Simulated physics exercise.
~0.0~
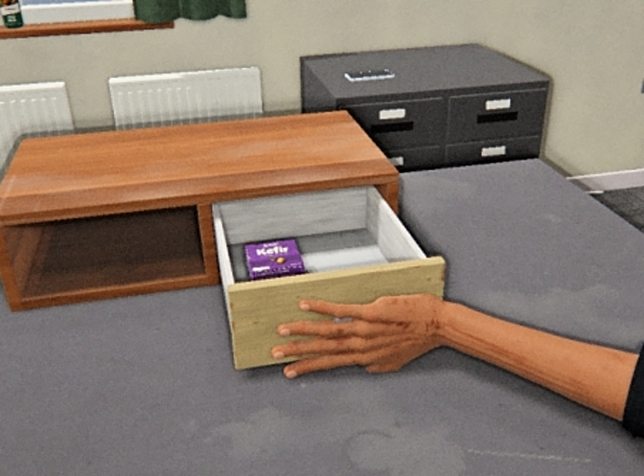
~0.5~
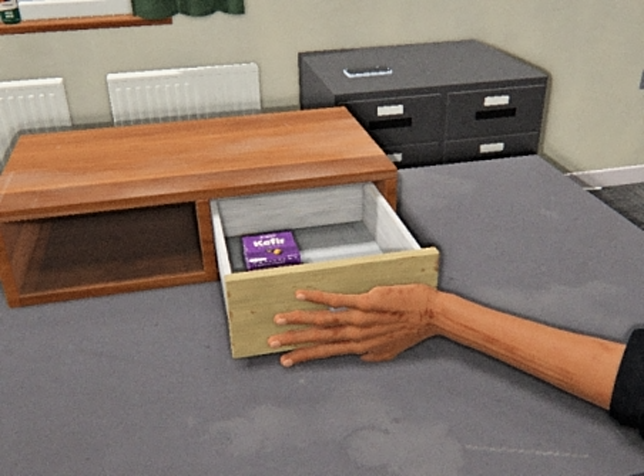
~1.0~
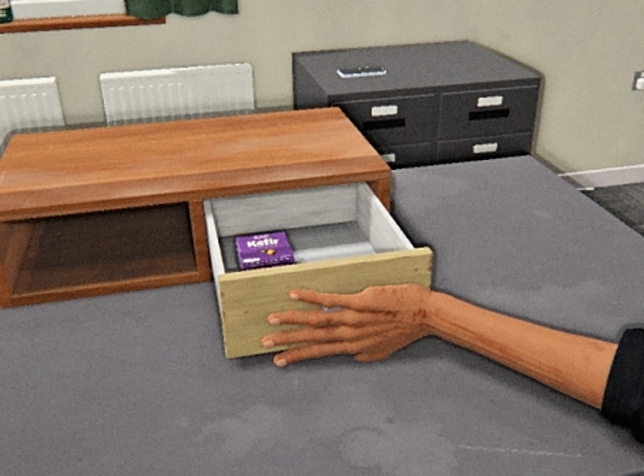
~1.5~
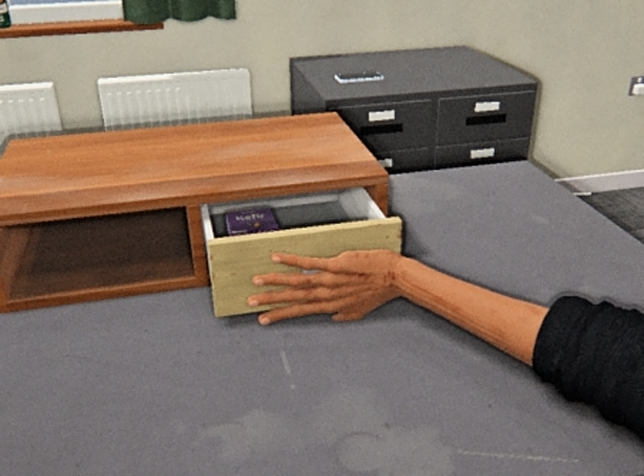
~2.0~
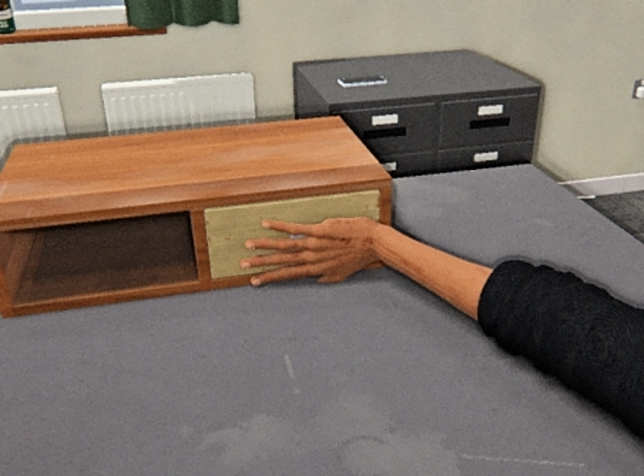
A hand with spread fingers, its arm reaching in from the right in a dark sleeve, rests against the pale wooden front of an open drawer. The drawer sits in the right side of a low reddish-brown wooden unit on a grey surface, seen from slightly above, with an open compartment to its left. A small purple carton lies inside, while a dark grey chest of drawers and white radiators stand behind. At first the drawer stays well out, then the hand pushes it inward, and the carton slips into shadow. The drawer closes fully, hiding the carton, with the hand still against its front.
